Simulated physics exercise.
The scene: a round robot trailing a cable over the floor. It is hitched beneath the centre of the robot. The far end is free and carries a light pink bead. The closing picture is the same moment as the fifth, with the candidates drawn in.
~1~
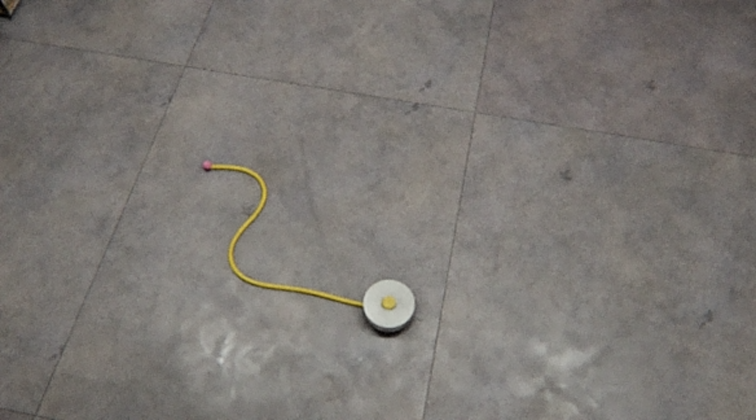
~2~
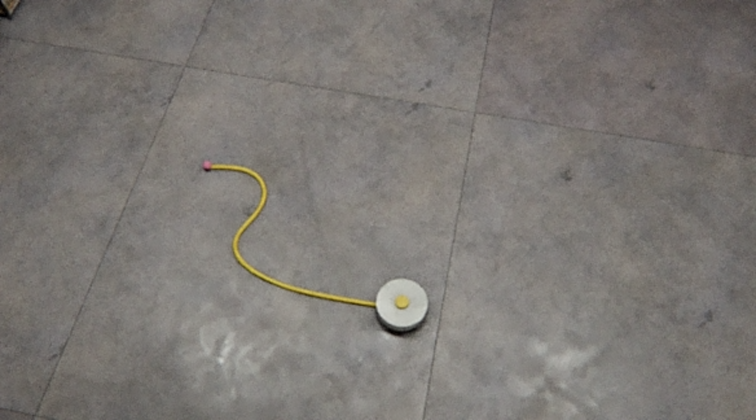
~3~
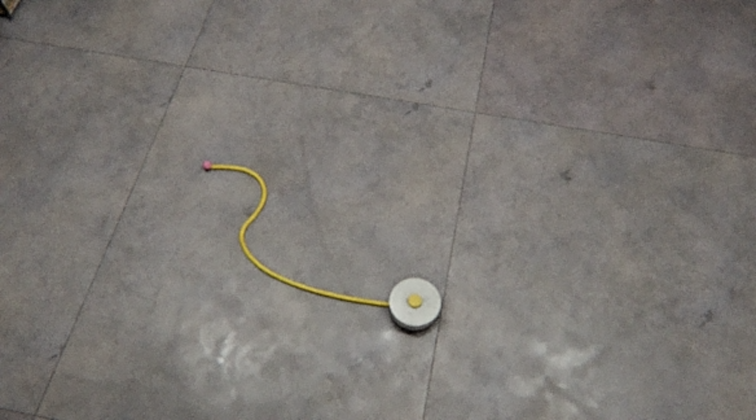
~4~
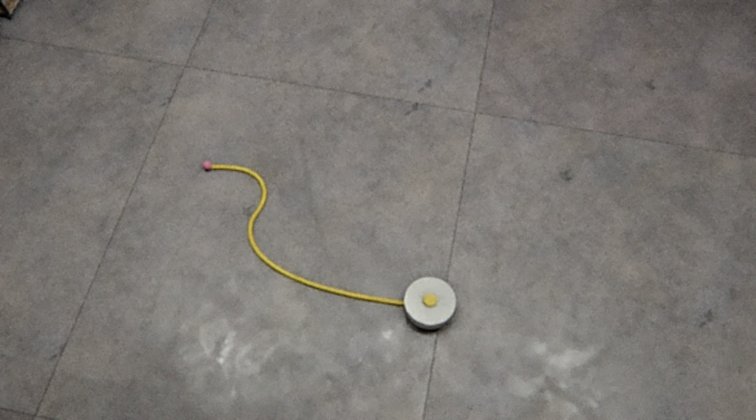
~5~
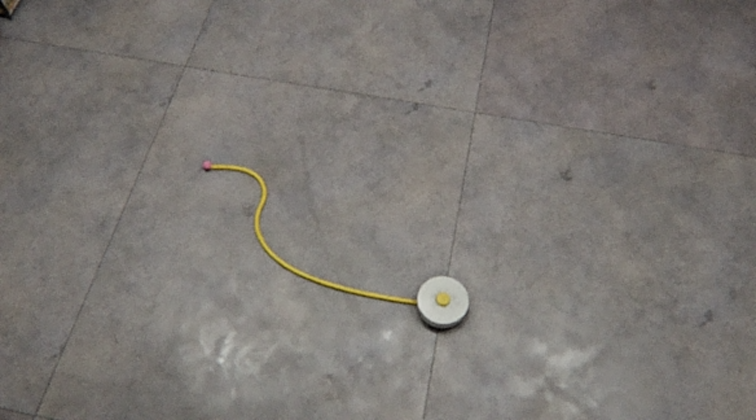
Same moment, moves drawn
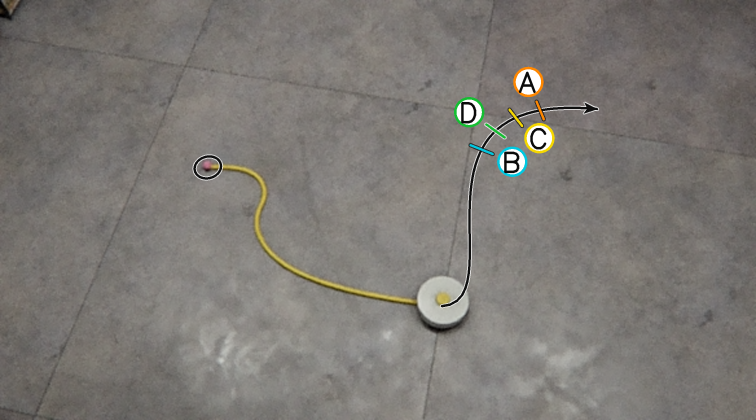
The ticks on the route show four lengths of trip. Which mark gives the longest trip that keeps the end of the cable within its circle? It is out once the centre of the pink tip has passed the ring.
At D, and not beyond.
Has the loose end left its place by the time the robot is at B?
No.
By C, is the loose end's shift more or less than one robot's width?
Less.
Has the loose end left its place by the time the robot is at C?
By then, yes.
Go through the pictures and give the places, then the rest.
Free end (207, 165); robot (389, 306), in the first picture.
Robot (402, 305); free end (207, 165), in the second picture.
Robot (415, 305); free end (207, 165), in the third picture.
Robot (430, 304); free end (207, 165), in the fourth picture.
Robot (443, 303); free end (207, 165), in the fifth picture.
On the marked copy, A at (540, 110); B at (482, 150); C at (516, 118); D at (496, 131); the ring at (208, 167); the route from (442, 306) via (475, 165) to (597, 109).
With D. Early on, robot (471, 241), middle of the cable (308, 255), free end (207, 165).
Further on, robot (473, 173), middle of the cable (328, 236), free end (208, 165).
At the end, robot (497, 126), middle of the cable (359, 195), free end (213, 166); the free end is still in its ring.
As for the rest, A drags the free end to (248, 177); B is safe but short; C drags the free end to (227, 170).
